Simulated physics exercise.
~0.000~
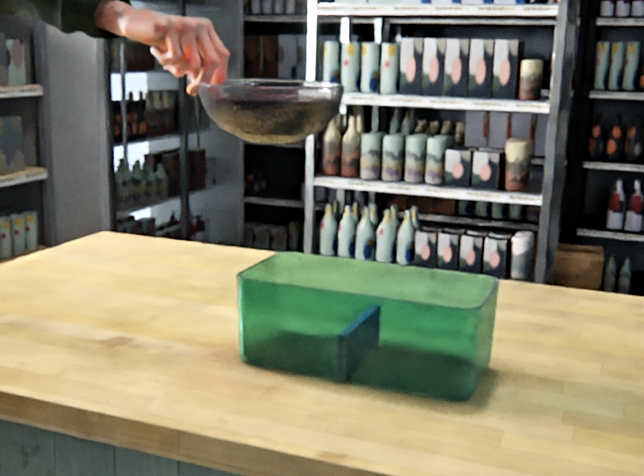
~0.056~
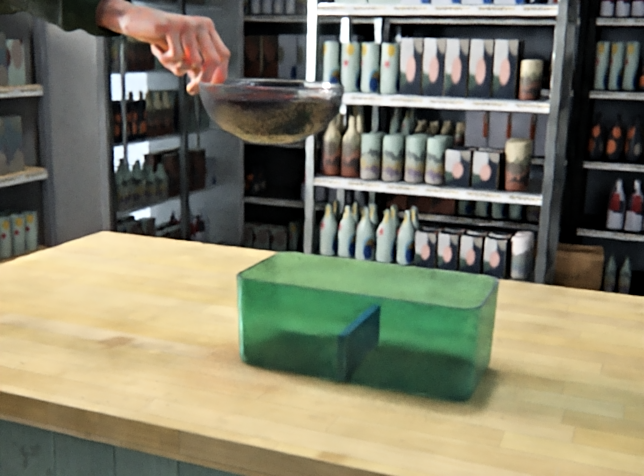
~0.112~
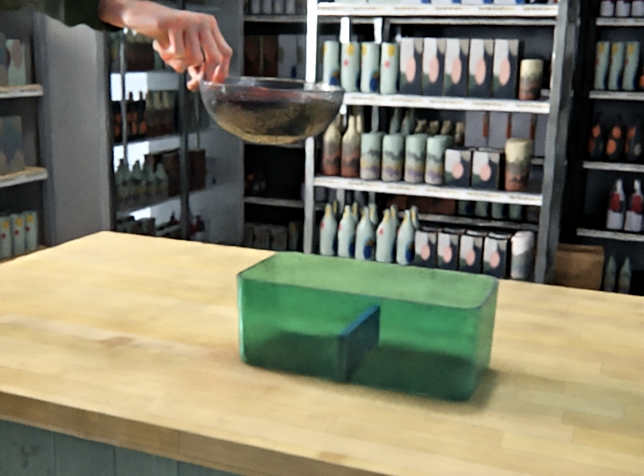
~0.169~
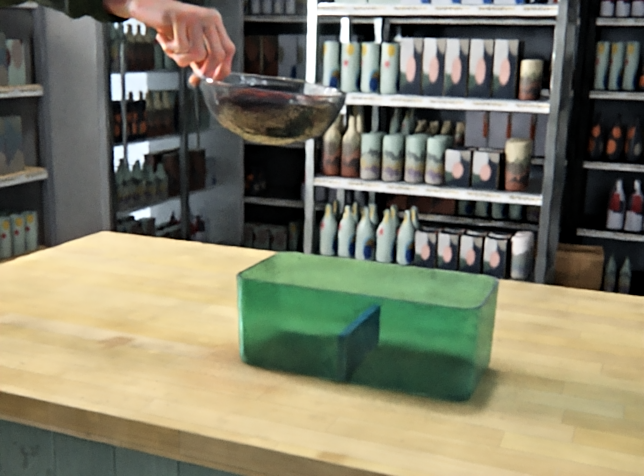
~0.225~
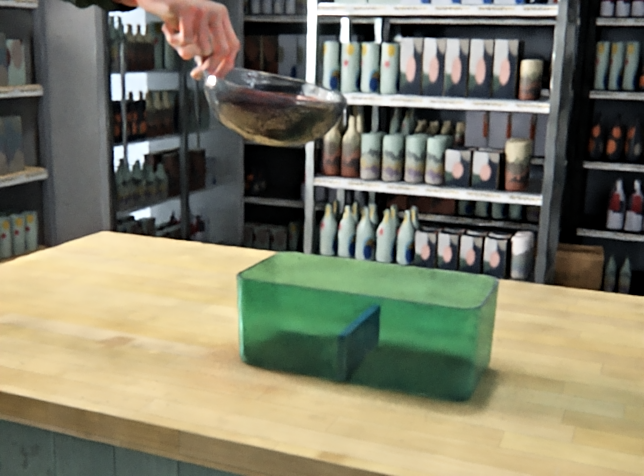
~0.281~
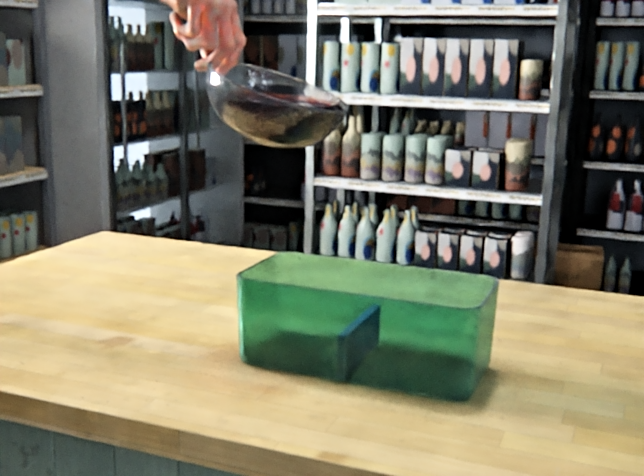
In a shop, a hand slowly tilts a glass bowl of dark liquid rightward above a green basin.
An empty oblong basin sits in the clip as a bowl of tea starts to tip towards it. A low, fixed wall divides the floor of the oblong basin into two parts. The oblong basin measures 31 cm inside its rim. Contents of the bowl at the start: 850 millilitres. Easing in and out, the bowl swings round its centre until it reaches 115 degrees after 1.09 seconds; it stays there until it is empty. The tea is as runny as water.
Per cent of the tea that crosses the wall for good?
70 per cent.
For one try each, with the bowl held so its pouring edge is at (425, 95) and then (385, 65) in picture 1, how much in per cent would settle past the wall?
75 then 90 %.
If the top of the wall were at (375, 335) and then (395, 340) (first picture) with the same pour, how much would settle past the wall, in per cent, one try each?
55 per cent first, 35 per cent second.
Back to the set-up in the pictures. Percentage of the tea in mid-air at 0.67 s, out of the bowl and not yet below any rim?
About 50 per cent.
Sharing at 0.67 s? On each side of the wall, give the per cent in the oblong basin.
Near 1 on the left, 28 on the right.
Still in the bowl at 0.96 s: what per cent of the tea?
About 0 % is still there.
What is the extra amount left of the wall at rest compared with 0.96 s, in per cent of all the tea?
That is roughly 2 in a hundred of the whole.
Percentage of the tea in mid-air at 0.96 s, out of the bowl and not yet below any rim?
About 3 per cent.
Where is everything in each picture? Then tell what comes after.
The first picture shows tilt 0°; pouring edge (339, 88); surface from (215, 96) to (336, 102); the oblong basin's rim runs from (258, 265) to (490, 295); the wall's top is at (360, 320).
The second picture shows tilt 1°; pouring edge (339, 89); surface from (215, 95) to (336, 103).
The third picture shows tilt 3°; pouring edge (340, 92); surface from (216, 94) to (336, 104).
The fourth picture shows tilt 7°; pouring edge (341, 97); surface from (218, 93) to (338, 106).
The fifth picture shows tilt 12°; pouring edge (342, 104); surface from (220, 93) to (340, 107).
The sixth picture shows tilt 18°; pouring edge (342, 113); surface from (223, 94) to (343, 107).
By 0.67 s the tilt is 78° and 19 per cent is still to pour, 1 is left of the wall and 29 right of it.
By 0.96 s the tilt is 111° and 0 per cent is still to pour, 26 is left of the wall and 70 right of it.
By 1.26 s the tilt is 115° and 0 per cent is still to pour, 28 is left of the wall and 70 right of it.
By 1.59 s the tilt is 115° and 0 per cent is still to pour, 28 is left of the wall and 70 right of it.
At rest 28 per cent lies left of the wall, 70 right of it and 2 outside.
